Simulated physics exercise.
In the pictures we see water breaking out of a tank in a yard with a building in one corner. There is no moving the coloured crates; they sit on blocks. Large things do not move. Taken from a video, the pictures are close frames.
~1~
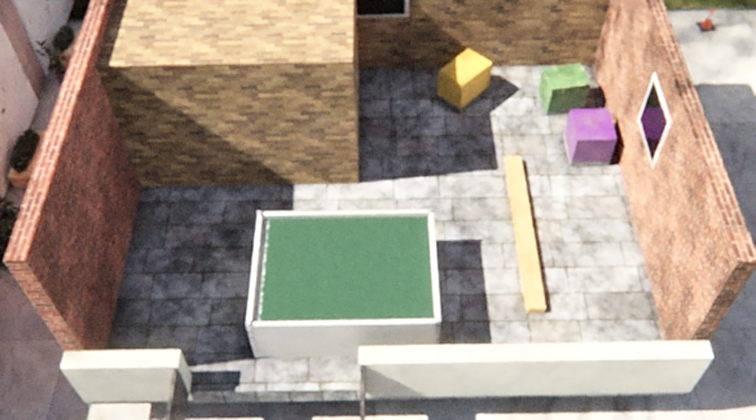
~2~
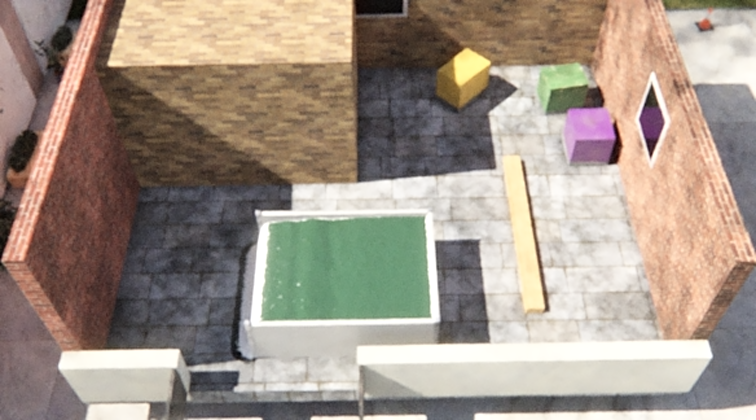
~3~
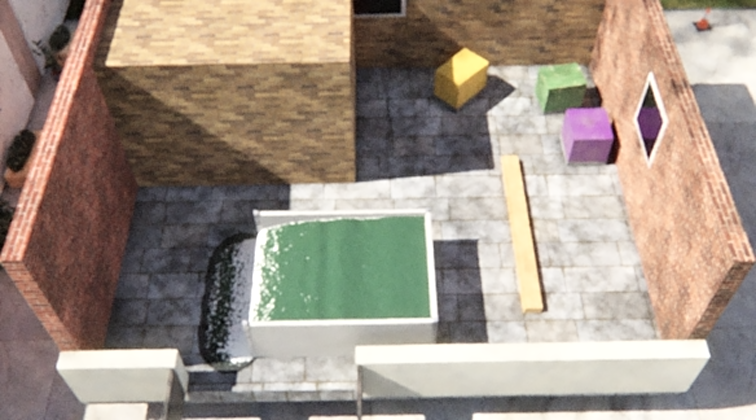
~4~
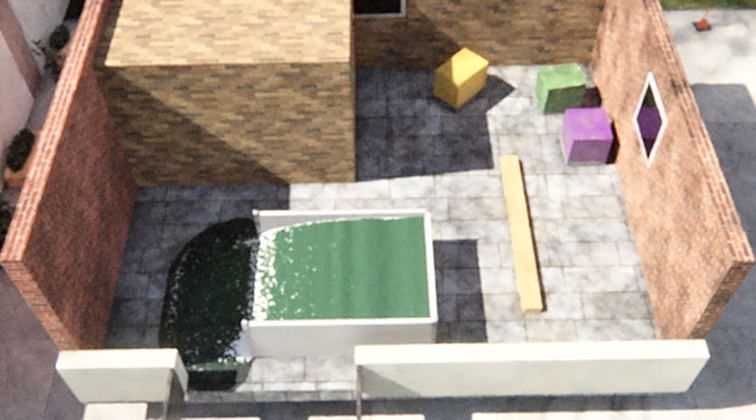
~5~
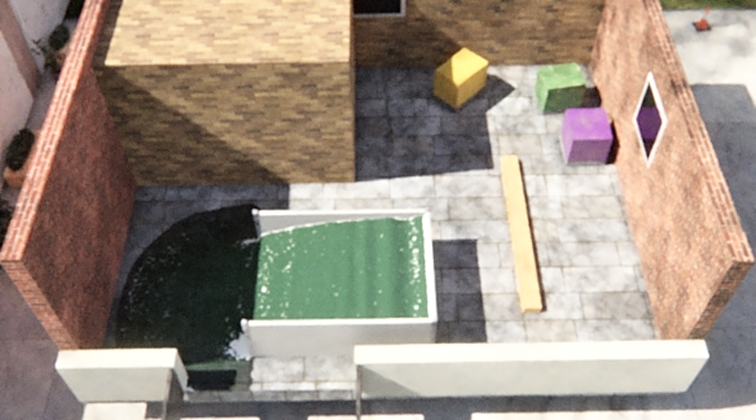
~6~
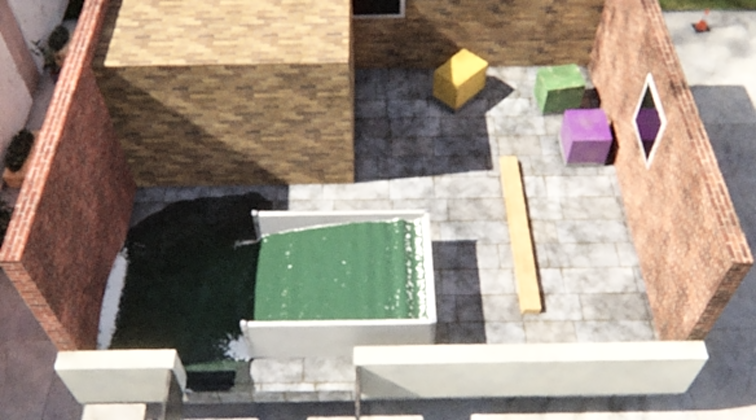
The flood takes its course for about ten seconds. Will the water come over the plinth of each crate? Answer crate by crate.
The yellow crate: No, it stays dry. The purple crate: Yes, water reaches it. The green crate: Yes, water reaches it.
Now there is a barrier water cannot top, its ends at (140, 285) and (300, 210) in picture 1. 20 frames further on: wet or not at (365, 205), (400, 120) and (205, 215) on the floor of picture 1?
Outcome by spot, in order - watered, unwatered, watered.
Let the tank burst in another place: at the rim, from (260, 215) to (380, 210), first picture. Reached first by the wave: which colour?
That would be the yellow crate, reached first.
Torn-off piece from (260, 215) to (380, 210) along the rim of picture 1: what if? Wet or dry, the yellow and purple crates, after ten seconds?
The yellow one is reached; the purple one is reached.
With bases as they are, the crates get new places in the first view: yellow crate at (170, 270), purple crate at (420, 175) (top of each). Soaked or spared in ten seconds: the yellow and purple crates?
Yellow takes water; purple gets wet.
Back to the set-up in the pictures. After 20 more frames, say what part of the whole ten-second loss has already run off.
Approximately 35 %.
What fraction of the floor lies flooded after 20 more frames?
About 40 in a hundred.
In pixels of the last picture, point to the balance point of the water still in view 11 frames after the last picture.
The water's middle lies around (231, 289).
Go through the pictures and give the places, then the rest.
The water tank at (345, 268) is whole and still, in the first picture.
The front is at a hidden place, out from the gap at (261, 288), in the second picture.
Water pours out at (259, 290) and has run to (241, 238), in the third picture.
The front is at a hidden place, out from the gap at (259, 291), in the fourth picture.
Water pours out at (259, 292) and has run to (122, 340), in the fifth picture.
Water pours out at (258, 293) and has run to a hidden place, in the sixth picture.
A moment on, water covers 20 % of the floor; the yellow crate not reached, the purple crate not reached, the green crate not reached.
Next, water covers 20 % of the floor; the yellow crate not reached, the purple crate not reached, the green crate not reached.
Then, water covers 40 % of the floor; the yellow crate not reached, the purple crate not reached, the green crate not reached.
Later, water covers 80 % of the floor; the yellow crate water round its plinth, the purple crate water round its plinth, the green crate water round its plinth.
In the end, water covers 95 % of the floor; the yellow crate stayed above the water, the purple crate was topped, the green crate was topped.
